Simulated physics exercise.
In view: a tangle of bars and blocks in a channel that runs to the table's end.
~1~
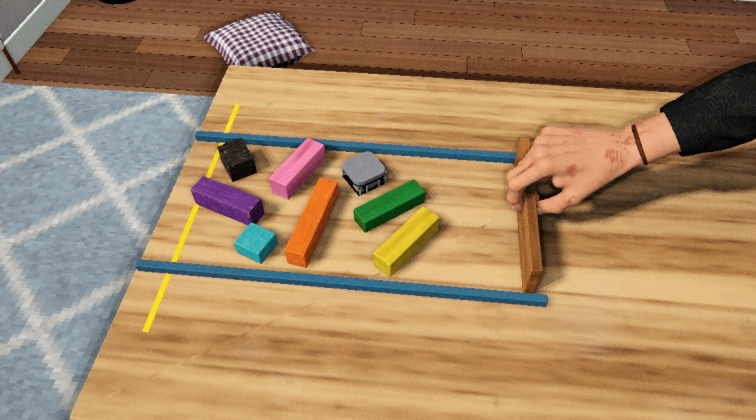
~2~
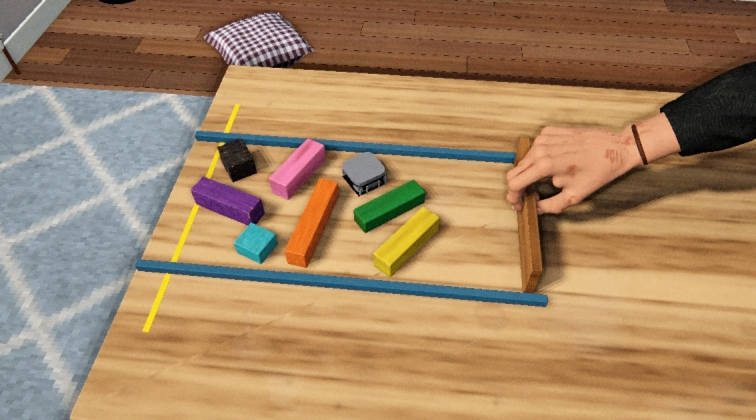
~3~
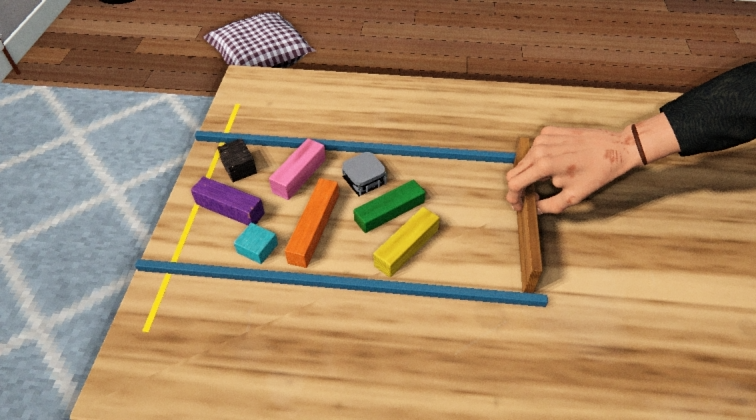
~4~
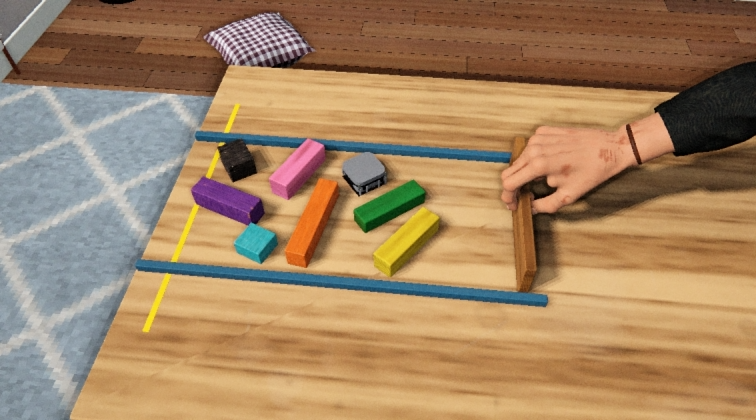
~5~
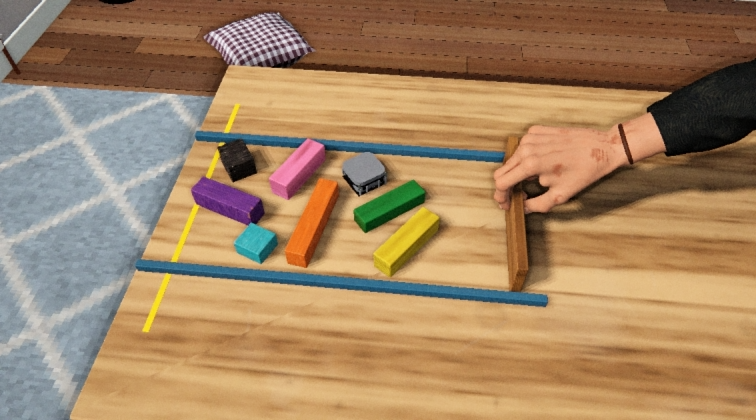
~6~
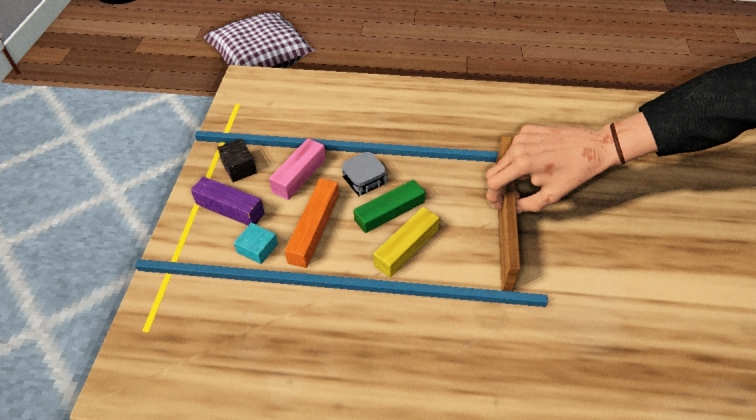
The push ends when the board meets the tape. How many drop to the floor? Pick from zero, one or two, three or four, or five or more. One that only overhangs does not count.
The number that fall off is five or more.
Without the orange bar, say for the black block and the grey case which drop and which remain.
The black block goes over; the grey case stays on.
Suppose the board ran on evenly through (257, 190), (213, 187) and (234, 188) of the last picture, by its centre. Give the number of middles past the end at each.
The counts: 1, 5 and 3.
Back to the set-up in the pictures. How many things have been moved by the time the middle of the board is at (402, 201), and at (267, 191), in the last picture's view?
2 and 8.
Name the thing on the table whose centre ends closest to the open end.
The green stick.
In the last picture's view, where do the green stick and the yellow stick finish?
The green stick stops around (172, 187); the yellow stick around (174, 225).
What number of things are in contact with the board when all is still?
In contact: 2.
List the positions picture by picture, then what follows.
In the first frame, black block (237, 160); purple bar (228, 201); turquoise block (256, 243); board (526, 211); tape (199, 199).
In the second frame, purple bar (228, 202); yellow stick (407, 241).
In the third frame, turquoise block (256, 243); orange bar (314, 221).
In the fourth frame, black block (237, 160); green stick (390, 206).
In the fifth frame, purple bar (228, 202); pink stick (298, 168).
In the sixth frame, black block (237, 160); purple bar (228, 202); turquoise block (256, 243); board (507, 209); tape (199, 199).
Soon after, none off yet; black block at rest near (237, 160); purple bar at rest near (228, 202); turquoise block at rest near (256, 243).
At rest, the number that fall off is five or more; fallen, orange bar, pink stick, turquoise block, purple bar and black block.
